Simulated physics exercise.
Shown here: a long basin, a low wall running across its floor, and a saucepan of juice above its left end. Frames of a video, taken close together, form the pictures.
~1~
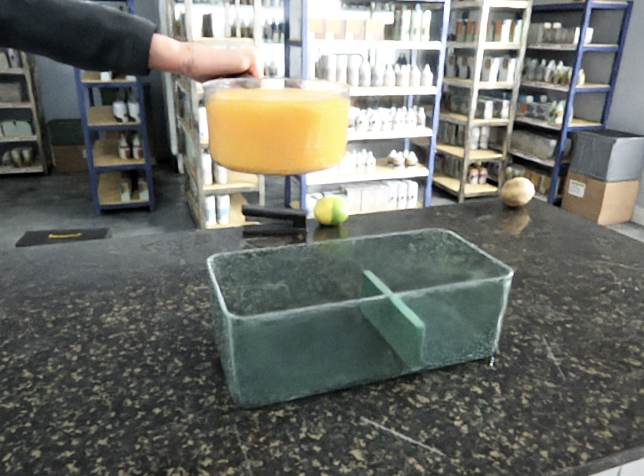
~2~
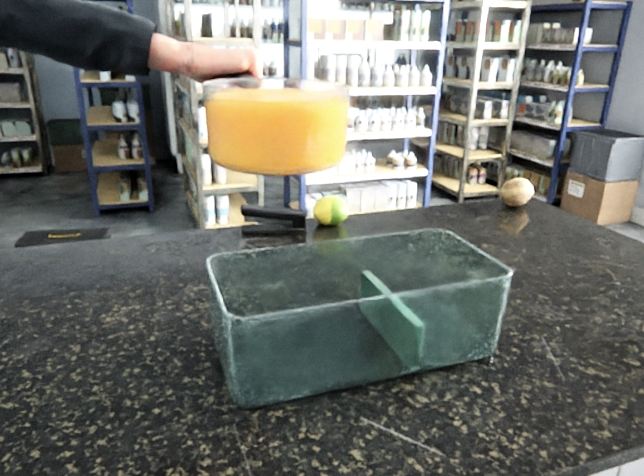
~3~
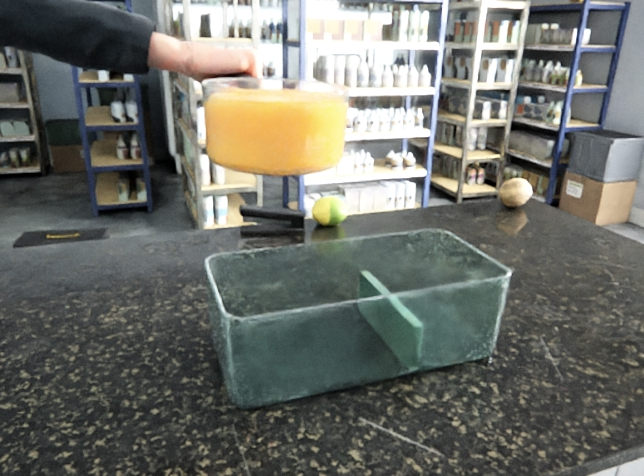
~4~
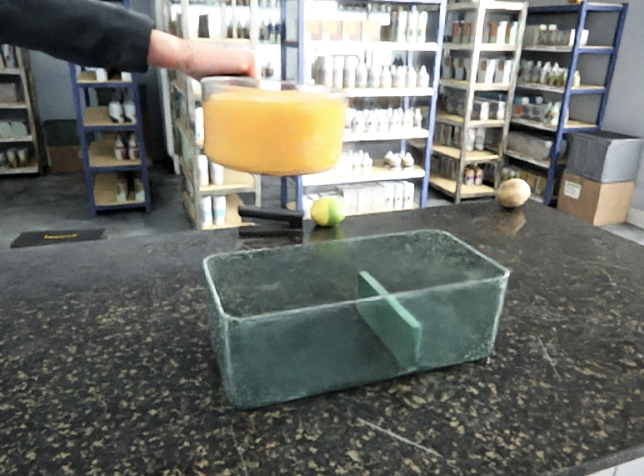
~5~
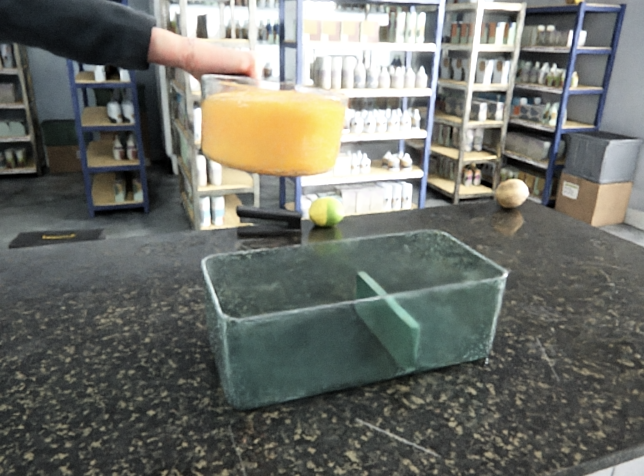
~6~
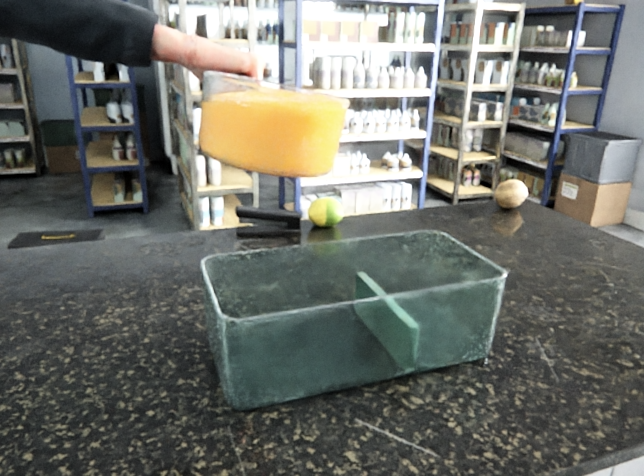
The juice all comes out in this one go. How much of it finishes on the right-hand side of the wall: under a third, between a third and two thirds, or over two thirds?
The share right of the wall ends up within a third to two thirds.
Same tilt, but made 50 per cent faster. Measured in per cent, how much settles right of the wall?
Roughly 45 in a hundred.
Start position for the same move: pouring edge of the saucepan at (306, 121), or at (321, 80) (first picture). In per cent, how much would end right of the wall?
In order, some 0 and 25 percent.
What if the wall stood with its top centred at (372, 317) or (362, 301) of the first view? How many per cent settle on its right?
Well, it's close to 65 per cent for the first one, then 85 per cent for the other.
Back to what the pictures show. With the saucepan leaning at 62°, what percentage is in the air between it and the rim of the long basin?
Airborne fraction: Approx. 30 %.
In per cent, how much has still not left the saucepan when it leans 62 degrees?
Roughly 60 %.
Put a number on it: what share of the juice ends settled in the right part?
It works out to around 55 percent.
A moment on, the saucepan is tipped part way and 61 per cent is still to pour, 4 is left of the wall and 4 right of it.
Next, the saucepan is tipped on its side and 15 per cent is still to pour, 17 is left of the wall and 52 right of it.
Then the saucepan is tipped on its side and 3 per cent is still to pour, 39 is left of the wall and 54 right of it.
Later the saucepan is tipped on its side and 0 per cent is still to pour, 43 is left of the wall and 54 right of it.
Finally, 44 per cent lies left of the wall, 54 right of it and 1 outside.
